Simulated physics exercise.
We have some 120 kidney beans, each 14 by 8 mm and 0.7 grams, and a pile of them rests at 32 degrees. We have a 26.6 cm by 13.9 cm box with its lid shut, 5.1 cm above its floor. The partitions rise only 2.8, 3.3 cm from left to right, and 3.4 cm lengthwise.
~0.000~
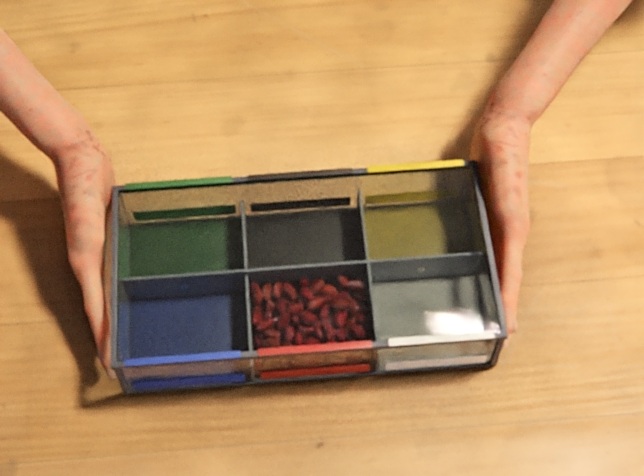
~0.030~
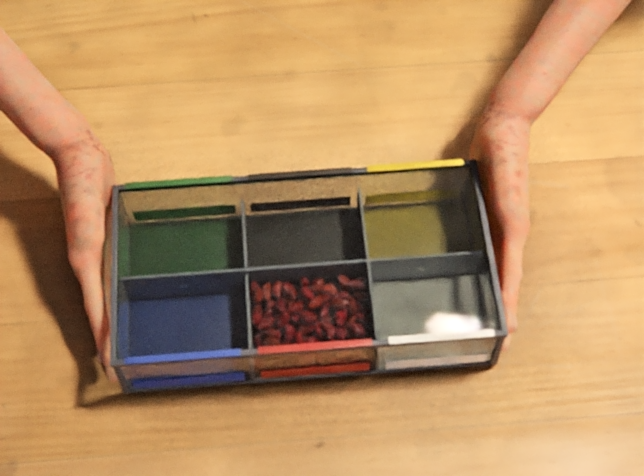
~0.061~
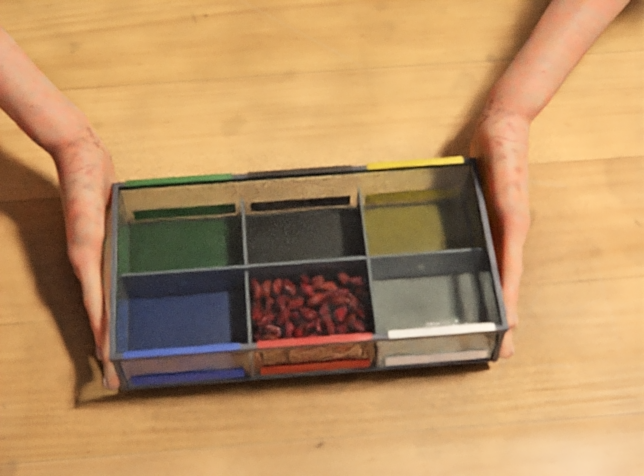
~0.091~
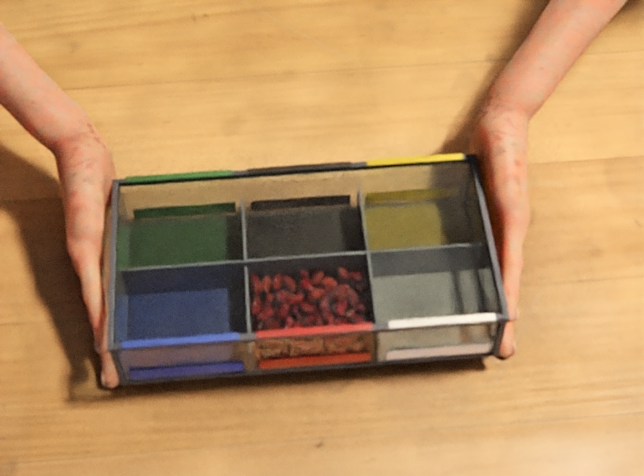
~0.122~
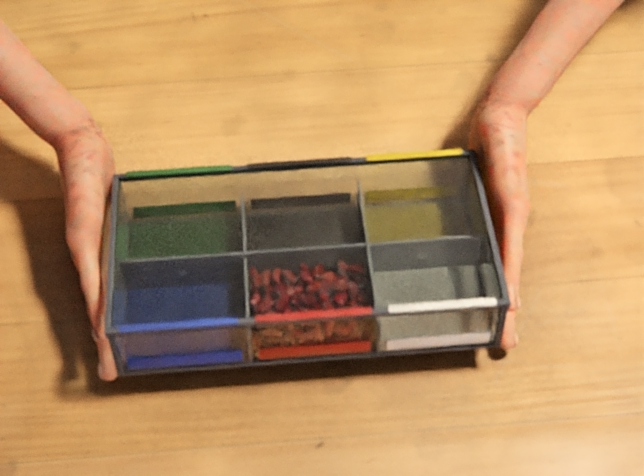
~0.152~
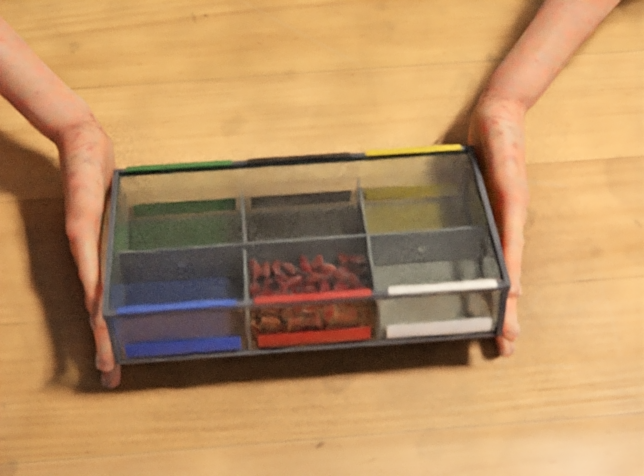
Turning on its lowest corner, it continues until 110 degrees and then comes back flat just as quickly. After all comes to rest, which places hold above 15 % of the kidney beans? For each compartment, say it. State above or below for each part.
Red: Above. Blue: Below. Green: Below. Yellow: Below. White: Below. Black: Above.
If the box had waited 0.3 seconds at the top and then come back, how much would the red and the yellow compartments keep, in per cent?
Result - red: 30 %, yellow: 10 %.
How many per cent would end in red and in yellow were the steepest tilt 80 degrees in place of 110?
Shares: Red 60, yellow 5, in per cent.
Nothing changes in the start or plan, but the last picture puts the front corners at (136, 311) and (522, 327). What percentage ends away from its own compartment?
About 45 %.
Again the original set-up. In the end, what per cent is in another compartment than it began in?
It works out to about 60 per cent.
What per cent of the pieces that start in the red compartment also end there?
Something like 40 per cent.
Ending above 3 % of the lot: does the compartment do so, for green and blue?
So green is a pass and blue is a miss.
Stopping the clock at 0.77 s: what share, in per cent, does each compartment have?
You'd find red at 75, blue at 0, green at 5, yellow at 5, white at 0 and black at 20 per cent.
Then, at 0.77 s, tilt 110 degrees; red 75 %, green 5 %, yellow 5 %, black 20 %.
After 1.19 s, tilt 48 degrees; red 45 %, green 10 %, yellow 10 %, black 35 %.
After 1.68 s, tilt 0 degrees; red 40 %, green 10 %, yellow 10 %, black 40 %.
By 2.2 s all is still; red 40 %, blue 0 %, green 10 %, yellow 10 %, white 0 %, black 40 %.
